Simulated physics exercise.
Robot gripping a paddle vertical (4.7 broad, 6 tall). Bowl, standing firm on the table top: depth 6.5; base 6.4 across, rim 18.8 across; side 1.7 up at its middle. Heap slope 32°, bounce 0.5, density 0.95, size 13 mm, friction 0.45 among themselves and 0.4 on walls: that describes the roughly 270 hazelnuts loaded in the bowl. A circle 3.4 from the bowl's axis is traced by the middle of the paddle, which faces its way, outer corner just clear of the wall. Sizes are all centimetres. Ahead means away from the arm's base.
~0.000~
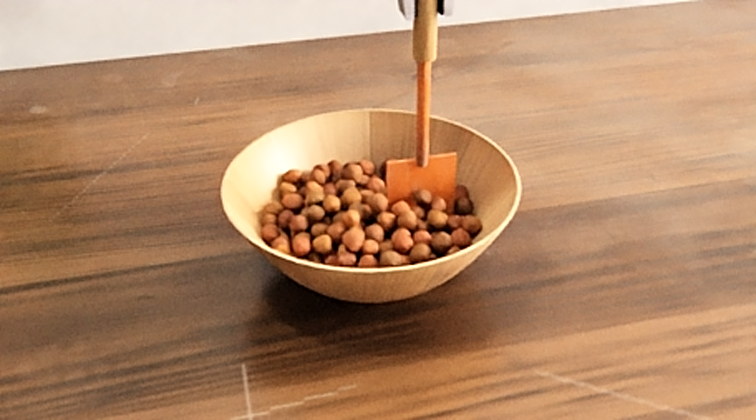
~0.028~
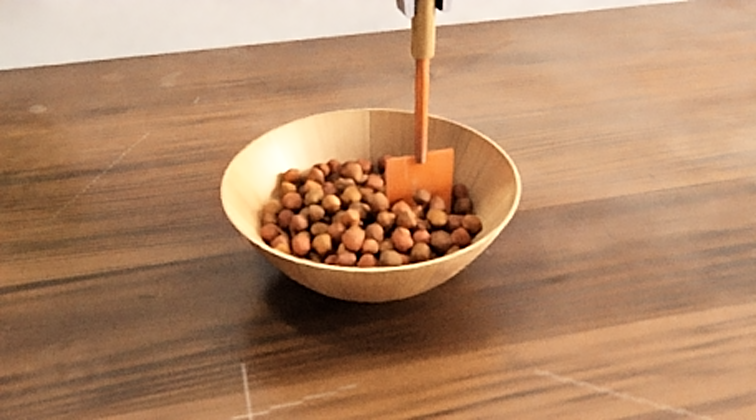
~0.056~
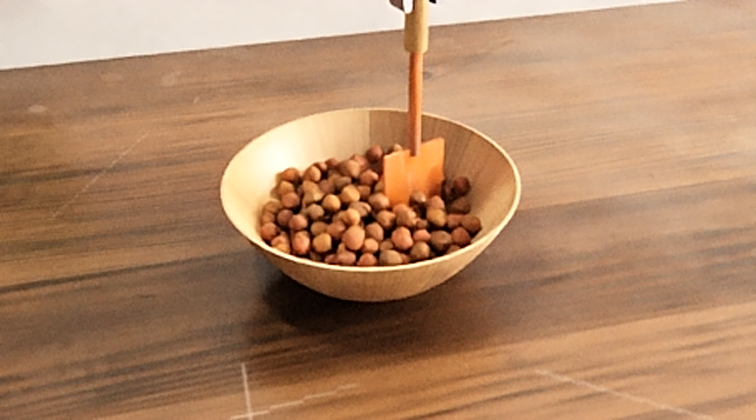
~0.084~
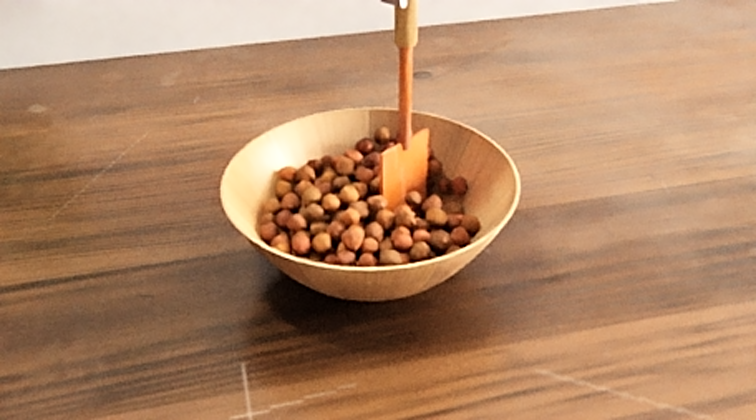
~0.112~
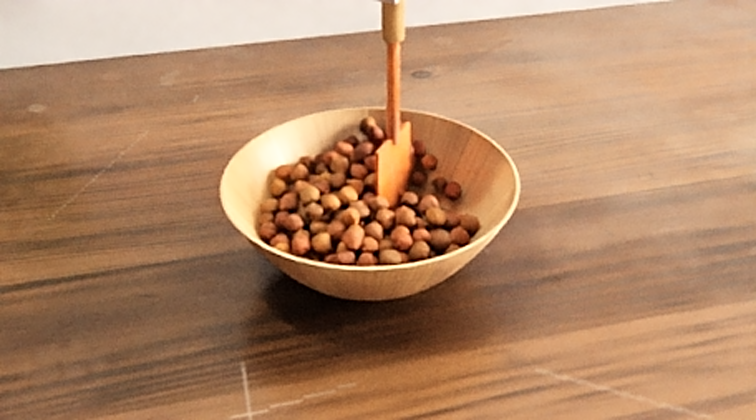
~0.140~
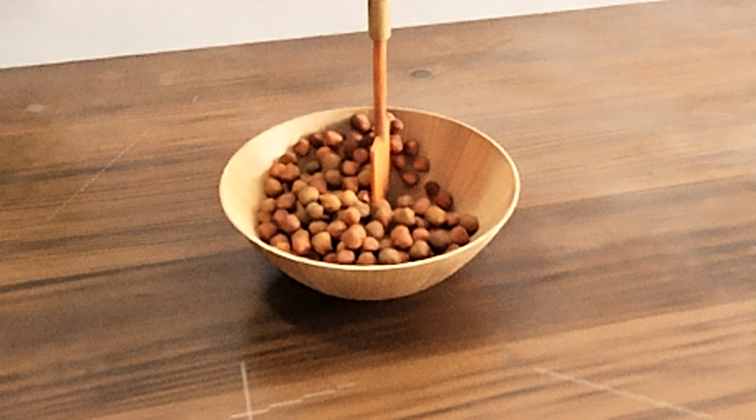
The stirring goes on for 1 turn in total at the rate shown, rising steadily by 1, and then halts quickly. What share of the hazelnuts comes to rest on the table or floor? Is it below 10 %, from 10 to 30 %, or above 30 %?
Below 10 %.
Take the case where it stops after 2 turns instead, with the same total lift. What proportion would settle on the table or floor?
It would be around 15 percent.
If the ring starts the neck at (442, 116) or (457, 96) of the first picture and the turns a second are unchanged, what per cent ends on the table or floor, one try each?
Close to 15 and 5 in a hundred.
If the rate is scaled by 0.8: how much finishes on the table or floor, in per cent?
5 %.
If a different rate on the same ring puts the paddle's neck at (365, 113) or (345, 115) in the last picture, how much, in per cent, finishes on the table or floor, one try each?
It comes to roughly 15 per cent and then 25 per cent.
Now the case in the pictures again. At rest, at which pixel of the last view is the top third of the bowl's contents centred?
Looks like roughly (404, 169) to me.
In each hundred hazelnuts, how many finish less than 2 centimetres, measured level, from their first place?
Around 5 in a hundred.
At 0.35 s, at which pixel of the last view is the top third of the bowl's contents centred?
About (305, 226).
After 0.35 s, 179° round, highest piece 9 above the table; 268 in the bowl, 3 in flight or on the tool.
After 0.56 s, 292° round, highest piece 8 above the table; 264 in the bowl, 7 on the table or floor.
After 0.87 s, 0° round, highest piece 7 above the table; 258 in the bowl, 13 on the table or floor.
After 1.57 s, 0° round, highest piece 7 above the table; 258 in the bowl, 13 on the table or floor.
At rest, 258 in the bowl, 13 on the table or floor. That is 5 % on the table or floor.
